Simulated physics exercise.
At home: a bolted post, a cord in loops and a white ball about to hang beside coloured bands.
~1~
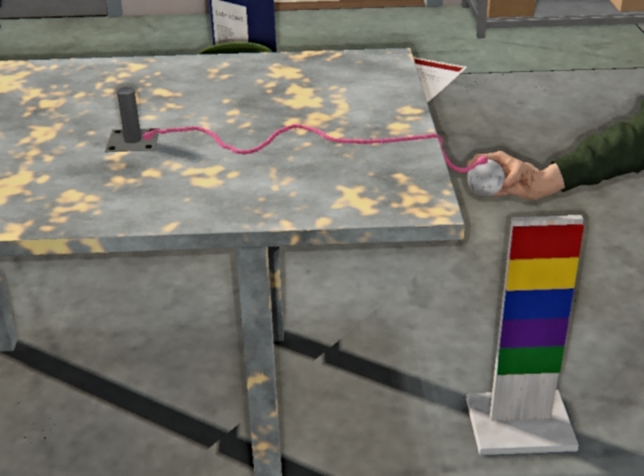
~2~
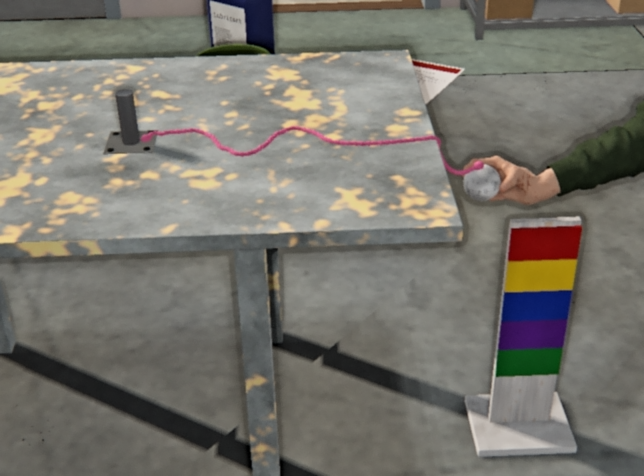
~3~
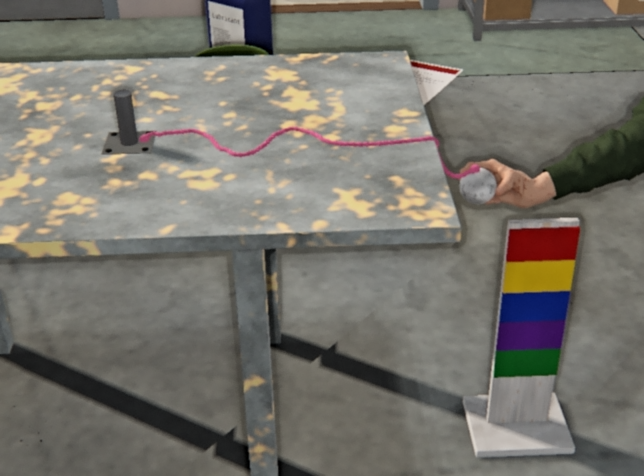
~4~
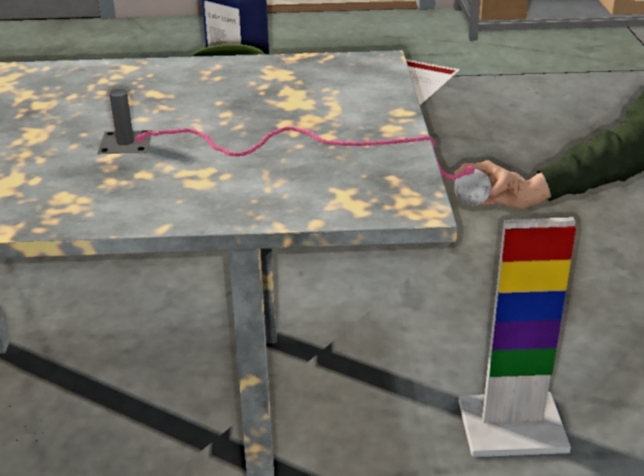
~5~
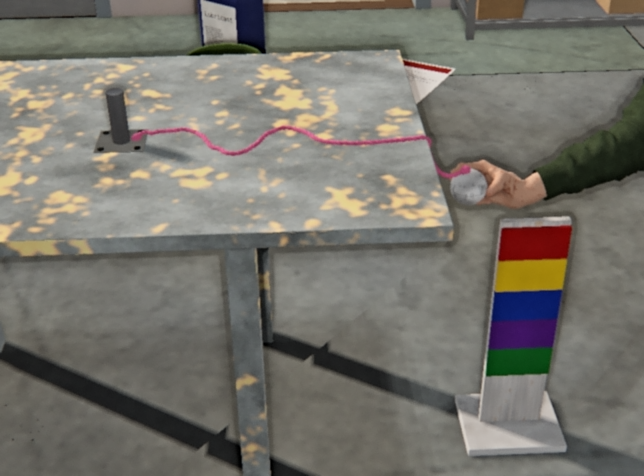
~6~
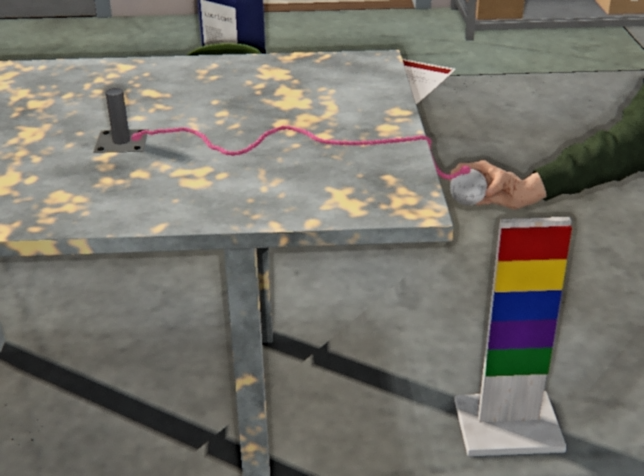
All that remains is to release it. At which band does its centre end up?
The yellow one.
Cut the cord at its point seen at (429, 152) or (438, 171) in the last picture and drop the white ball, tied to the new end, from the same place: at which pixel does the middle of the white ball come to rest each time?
The places are (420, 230) and (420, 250).
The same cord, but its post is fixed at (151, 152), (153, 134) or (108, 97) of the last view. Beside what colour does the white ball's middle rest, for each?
Taking them in turn: Blue; blue; red.
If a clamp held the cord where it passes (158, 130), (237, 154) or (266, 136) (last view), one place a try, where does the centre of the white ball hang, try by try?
In that order: (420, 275), (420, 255) and (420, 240).
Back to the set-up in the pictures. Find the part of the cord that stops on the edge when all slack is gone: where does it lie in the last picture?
The one at (347, 144).
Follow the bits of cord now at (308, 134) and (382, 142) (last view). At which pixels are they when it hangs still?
Near (379, 137) and (426, 170).
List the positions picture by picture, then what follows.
White ball (486, 178); red (547, 244); yellow (543, 275); blue (538, 305); purple (535, 334); green (531, 362), in the first picture.
White ball (482, 183); cord through (175, 132) (230, 150) (284, 132) (343, 143) (424, 139), in the second picture.
White ball (478, 186), in the third picture.
White ball (472, 187); cord through (169, 132) (224, 150) (278, 132) (337, 143) (419, 140), in the fourth picture.
White ball (469, 187), in the fifth picture.
White ball (469, 187); cord through (165, 131) (220, 149) (274, 131) (334, 143) (415, 139), in the sixth picture.
A little later, ball near (405, 280); level with yellow.
Next, ball near (431, 282); level with yellow.
When it is over, ball near (421, 283); level with yellow. The cord holds its middle at yellow.
